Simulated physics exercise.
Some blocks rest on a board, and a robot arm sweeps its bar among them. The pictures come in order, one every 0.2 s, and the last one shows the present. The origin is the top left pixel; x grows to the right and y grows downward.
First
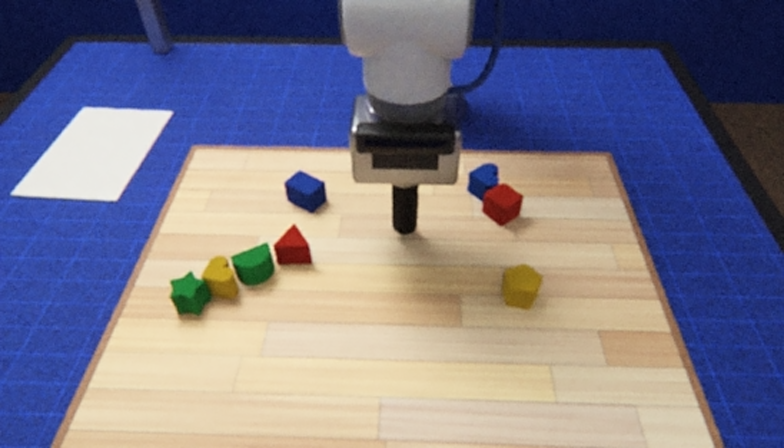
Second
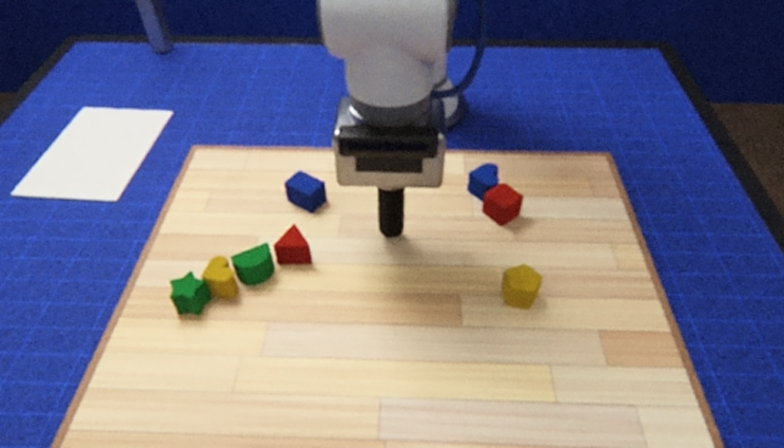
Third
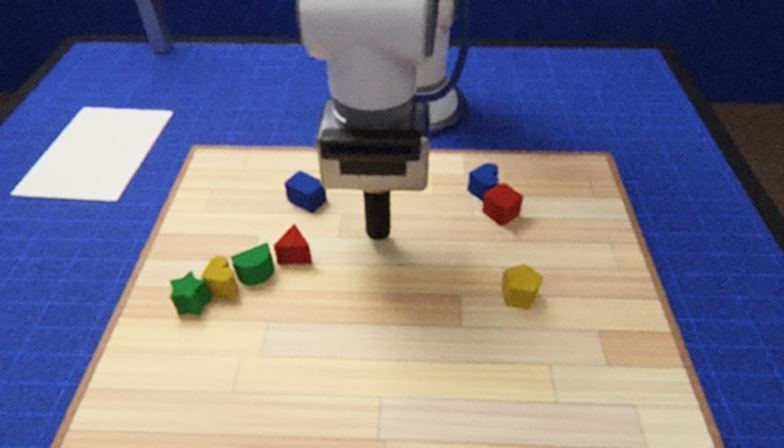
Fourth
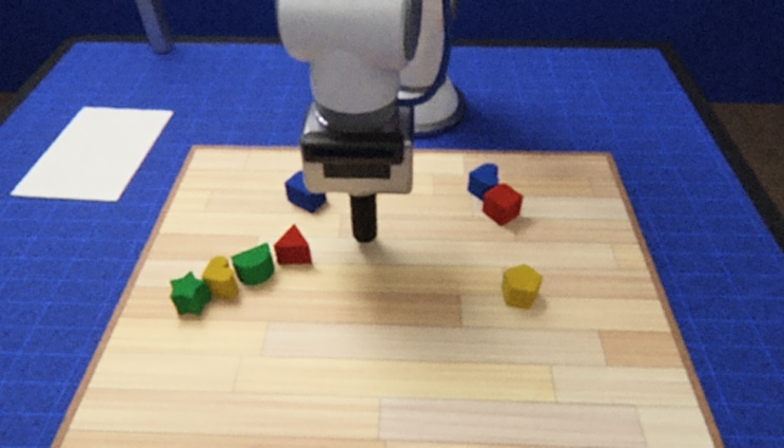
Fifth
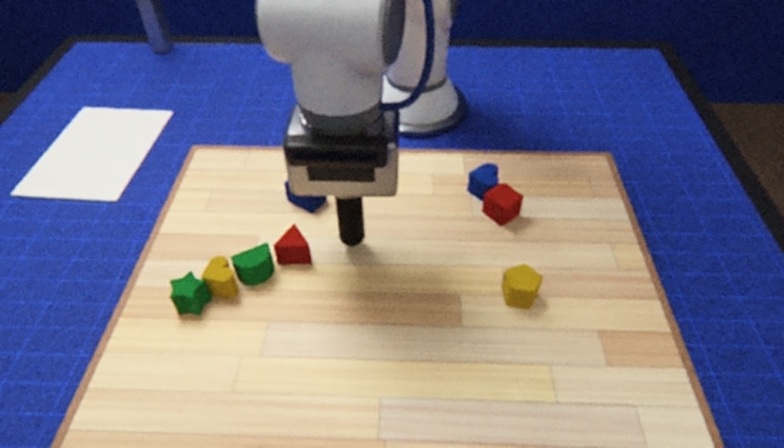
White robot arm sliding its black bar slowly left across a wooden board, while the small coloured blocks around it stay still.
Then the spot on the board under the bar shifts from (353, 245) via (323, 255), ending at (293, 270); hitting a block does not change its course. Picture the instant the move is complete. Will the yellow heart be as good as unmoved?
Yes, it checks out.
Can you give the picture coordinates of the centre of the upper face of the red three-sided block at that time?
Its top centre lands on (274, 239).
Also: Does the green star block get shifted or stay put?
The block you're asking about stays where it is.
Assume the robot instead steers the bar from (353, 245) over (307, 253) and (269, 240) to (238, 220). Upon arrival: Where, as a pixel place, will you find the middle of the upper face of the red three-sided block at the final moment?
At roughly (234, 228).
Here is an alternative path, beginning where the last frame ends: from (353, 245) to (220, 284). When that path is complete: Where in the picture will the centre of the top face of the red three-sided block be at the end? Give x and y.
Somewhere near (258, 231).
On the path given first. Halfway along, bar at (321, 248); nothing pushed yet.
At the end, bar at (291, 263); green star block in place; yellow heart in place; green half-round block at (249, 255), turned 15° anticlockwise; red three-sided block at (274, 239), turned 65° clockwise.
